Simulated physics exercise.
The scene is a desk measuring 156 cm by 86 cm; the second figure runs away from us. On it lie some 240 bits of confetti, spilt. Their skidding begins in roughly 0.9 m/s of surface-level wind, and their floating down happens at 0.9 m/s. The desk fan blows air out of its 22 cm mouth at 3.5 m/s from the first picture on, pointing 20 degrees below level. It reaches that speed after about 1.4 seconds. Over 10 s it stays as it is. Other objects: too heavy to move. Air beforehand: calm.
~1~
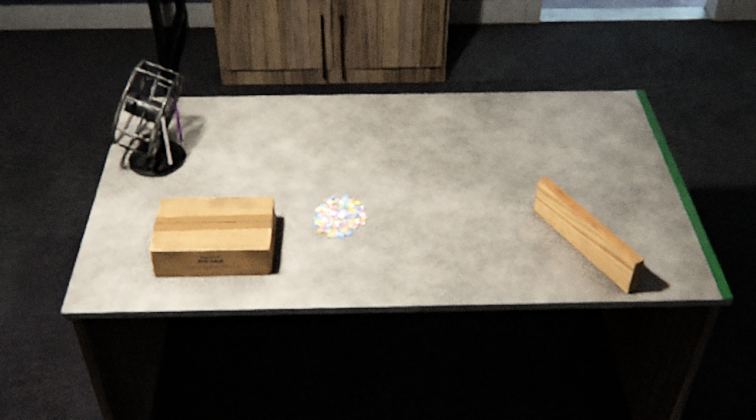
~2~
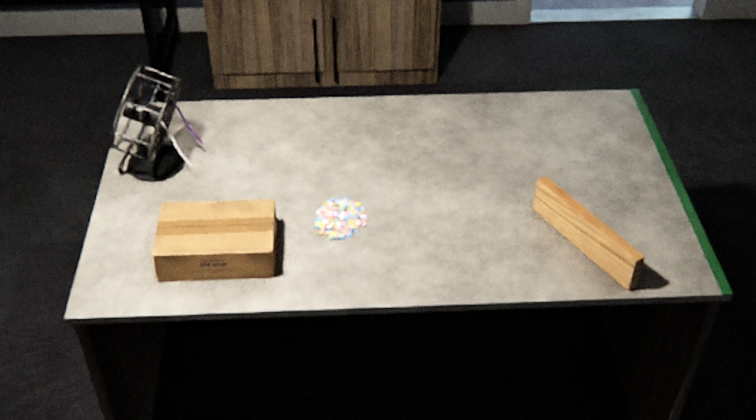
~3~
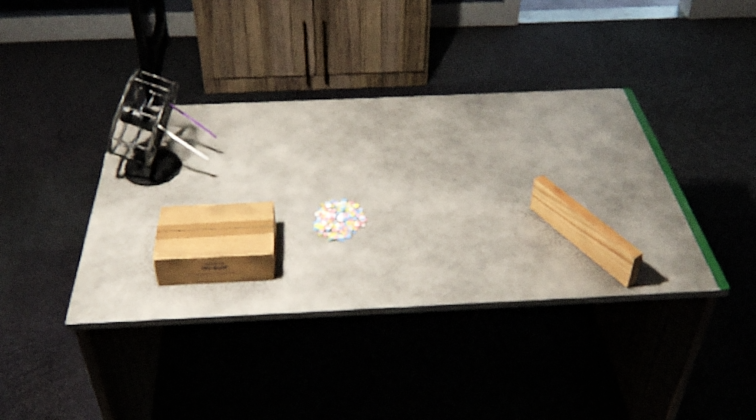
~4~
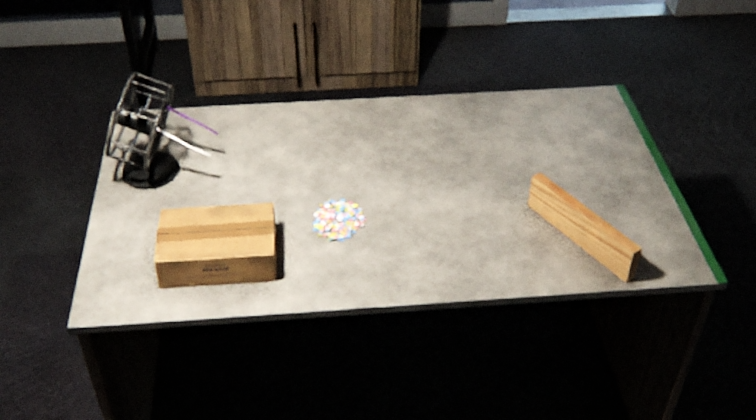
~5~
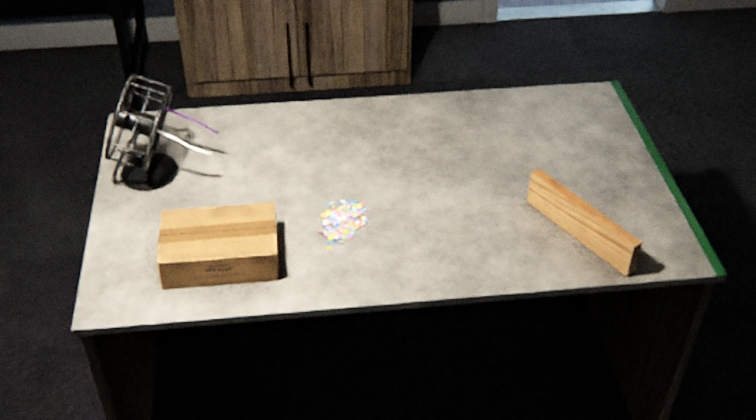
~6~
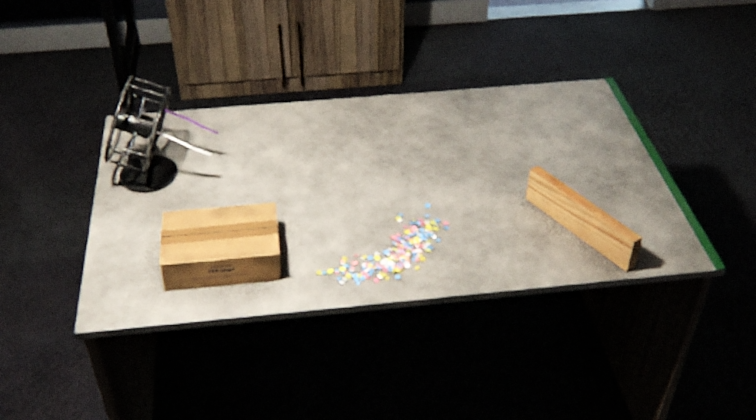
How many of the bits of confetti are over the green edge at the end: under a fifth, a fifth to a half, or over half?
Over the green edge: Below one fifth.
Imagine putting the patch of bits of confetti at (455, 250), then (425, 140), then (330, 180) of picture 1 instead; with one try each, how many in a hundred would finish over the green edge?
Results, one try each: 0 %, 80 %, 50 %.
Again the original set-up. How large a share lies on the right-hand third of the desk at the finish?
Roughly 0 in a hundred.
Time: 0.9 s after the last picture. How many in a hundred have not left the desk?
Around 40 %.
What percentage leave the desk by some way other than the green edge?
My best guess is roughly 60 %.
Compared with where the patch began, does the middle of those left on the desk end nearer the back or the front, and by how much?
It shifted toward the front side by roughly 25 cm.
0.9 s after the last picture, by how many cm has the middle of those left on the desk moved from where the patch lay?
Around 25 cm from the start.
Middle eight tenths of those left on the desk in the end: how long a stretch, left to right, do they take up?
Looks like some 20 cm to me.
Then, 0.9 s after the last picture, 17 % are on the move or not yet settled, 0 % are over the green edge; the middle of those still in play is near (381, 284).
Then, 2.1 s after the last picture, 16 % are on the move or not yet settled, 0 % are over the green edge; the middle of those still in play is near (381, 284).
Then, 4.4 s after the last picture, 14 % are on the move or not yet settled, 0 % are over the green edge; the middle of those still in play is near (381, 284).
Then, 8.9 s after the last picture, at the end, 0 % are over the green edge; the middle of those still in play is near (381, 284).
